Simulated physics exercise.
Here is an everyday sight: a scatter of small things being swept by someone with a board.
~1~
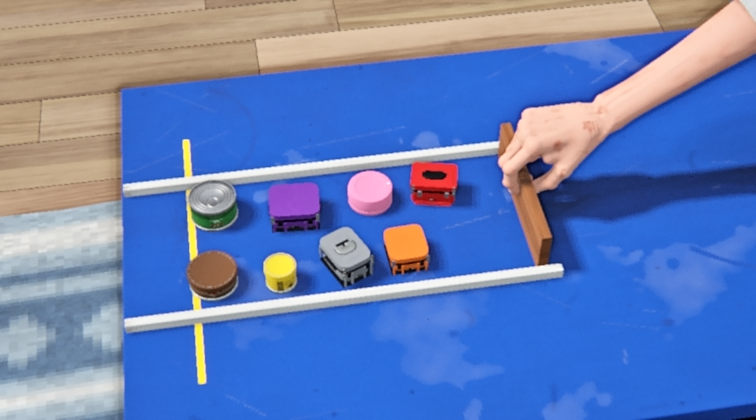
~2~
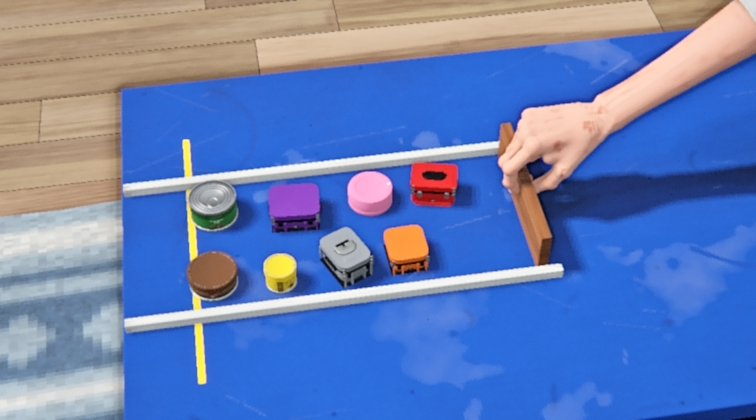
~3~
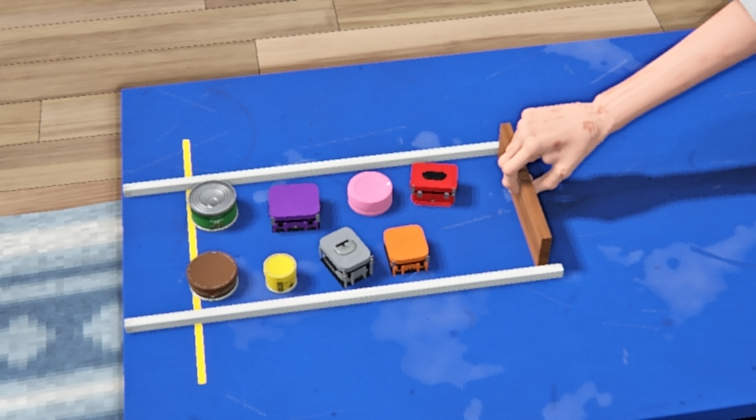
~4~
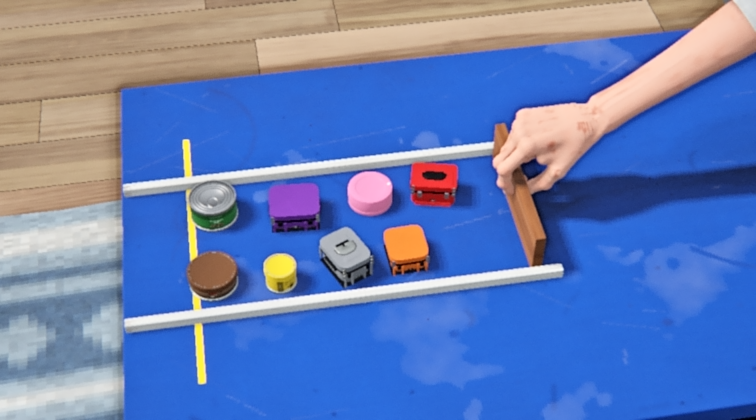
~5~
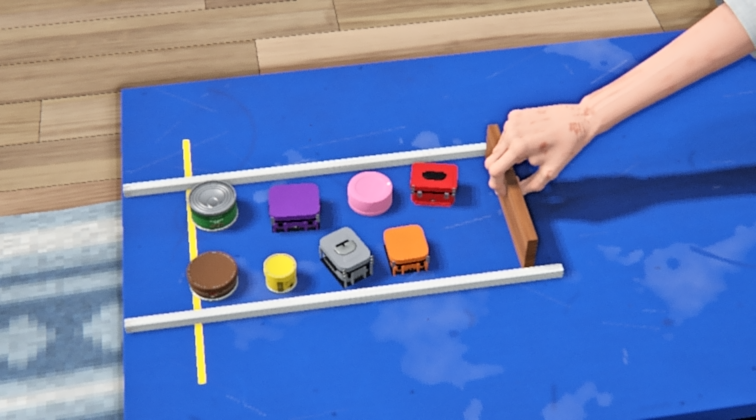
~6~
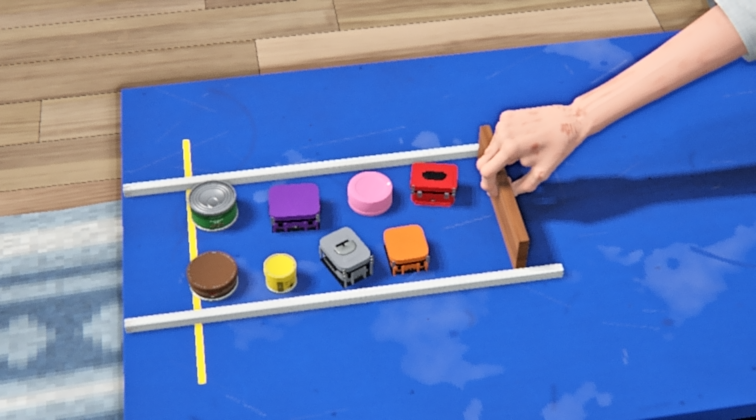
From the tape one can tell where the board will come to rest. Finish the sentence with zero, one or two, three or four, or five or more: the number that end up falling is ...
The number that end up falling is three or four.
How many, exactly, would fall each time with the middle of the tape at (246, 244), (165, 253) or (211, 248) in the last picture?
0, 6, 2.
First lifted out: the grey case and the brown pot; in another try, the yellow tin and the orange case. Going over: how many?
Result: 1, then 1.
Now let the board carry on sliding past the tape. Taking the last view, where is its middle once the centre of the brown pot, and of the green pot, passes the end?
Approx. (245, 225) for the first, approx. (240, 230) for the second.
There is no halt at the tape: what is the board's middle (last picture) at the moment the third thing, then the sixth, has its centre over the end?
Pixels in order: Roughly (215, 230), roughly (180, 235).
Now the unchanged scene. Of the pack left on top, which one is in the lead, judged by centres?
The pink lid winds up nearest.
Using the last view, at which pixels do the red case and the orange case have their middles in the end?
Okay, so first (168, 220), and next (176, 279).
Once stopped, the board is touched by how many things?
I count 2 of them.
Soon after, none off yet; brown pot at rest near (213, 276); green pot moving near (203, 207); yellow tin at rest near (281, 274).
In the end, the number that fall off is three or four; gone, purple case, yellow tin, green pot and brown pot.
